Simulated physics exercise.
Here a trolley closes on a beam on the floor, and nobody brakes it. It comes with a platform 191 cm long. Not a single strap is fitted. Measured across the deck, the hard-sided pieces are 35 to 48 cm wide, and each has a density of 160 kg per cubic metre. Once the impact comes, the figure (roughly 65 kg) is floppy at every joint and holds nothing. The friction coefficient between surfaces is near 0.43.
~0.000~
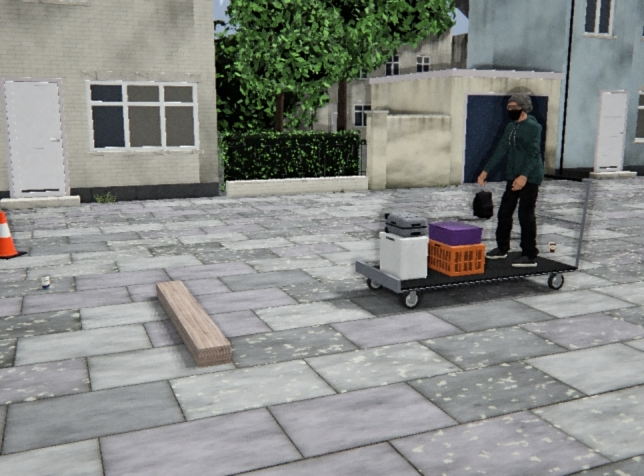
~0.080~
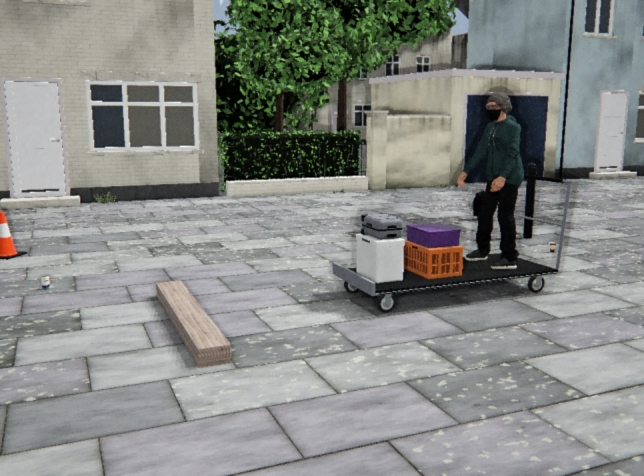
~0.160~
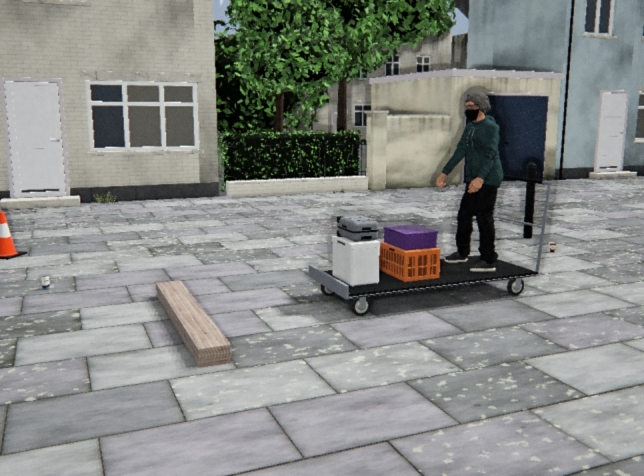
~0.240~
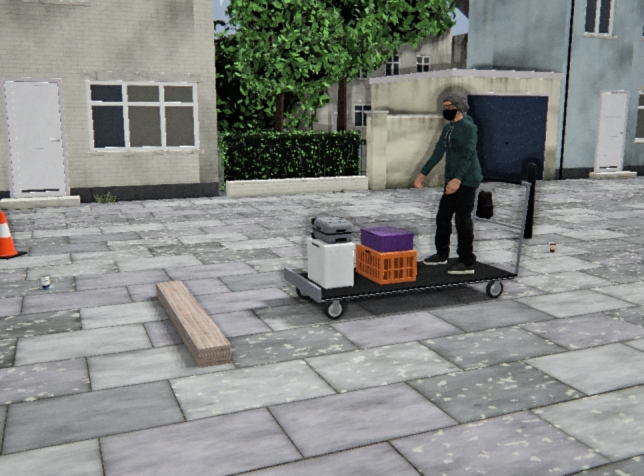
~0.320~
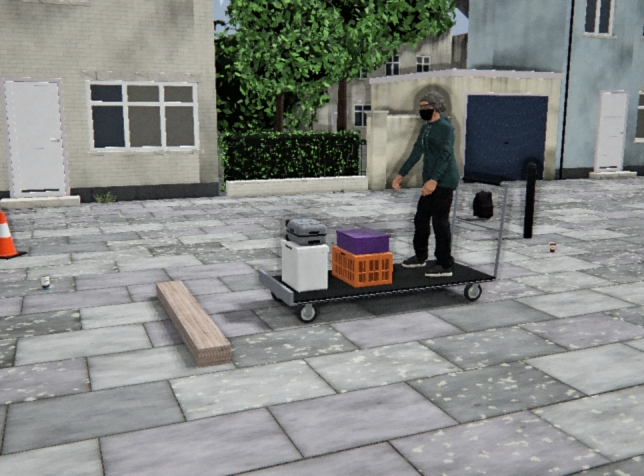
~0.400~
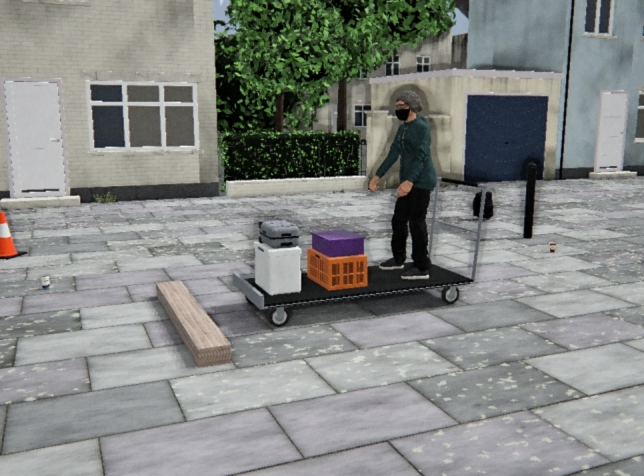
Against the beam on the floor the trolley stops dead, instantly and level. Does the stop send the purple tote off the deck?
Yes, the purple tote is pitched off.
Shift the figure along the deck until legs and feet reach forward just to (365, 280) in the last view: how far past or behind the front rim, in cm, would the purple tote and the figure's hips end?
Purple 100 past, hips 170 past.
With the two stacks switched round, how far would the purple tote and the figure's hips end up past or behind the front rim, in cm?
Purple 120 past, hips 70 behind.
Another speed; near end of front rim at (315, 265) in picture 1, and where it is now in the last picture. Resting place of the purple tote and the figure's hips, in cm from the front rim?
Purple 40 behind, hips 70 behind.
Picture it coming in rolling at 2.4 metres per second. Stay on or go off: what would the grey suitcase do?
Result for grey: Not carried.
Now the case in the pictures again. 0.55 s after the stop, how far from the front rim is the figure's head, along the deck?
Position: Around 20 cm past the rim.
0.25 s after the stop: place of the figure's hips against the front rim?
Behind the rim by about 85 cm.
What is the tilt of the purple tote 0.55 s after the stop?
I'd put the tilt near 10 degrees.
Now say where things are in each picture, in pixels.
The first frame shows purple tote (455, 233), orange crate (453, 255), rim corner (399, 288); 0 cm covered, 164 to go.
The second frame shows purple tote (433, 235), orange crate (431, 257), rim corner (374, 291); 24 cm covered, 140 to go.
The third frame shows purple tote (410, 237), orange crate (409, 260), rim corner (347, 295); 47 cm covered, 116 to go.
The fourth frame shows purple tote (387, 239), orange crate (385, 262), rim corner (320, 298); 71 cm covered, 92 to go.
The fifth frame shows purple tote (362, 241), orange crate (361, 264), rim corner (292, 301); 95 cm covered, 69 to go.
The sixth frame shows purple tote (337, 243), orange crate (336, 267), rim corner (262, 305); 119 cm covered, 45 to go. Speed about 3.0 m/s.
Impact comes at 0.55 s.
After 1.10 s the purple tote is 4 cm past the rim, tilted 10°, near (183, 258) in the last picture's view.
After 1.55 s the purple tote is 13 cm past the rim, tilted 85°, near (172, 290) in the last picture's view.
At rest, 3.3 s, past the rim, grey suitcase, purple tote, white tote and the figure's hips; behind it, orange crate.
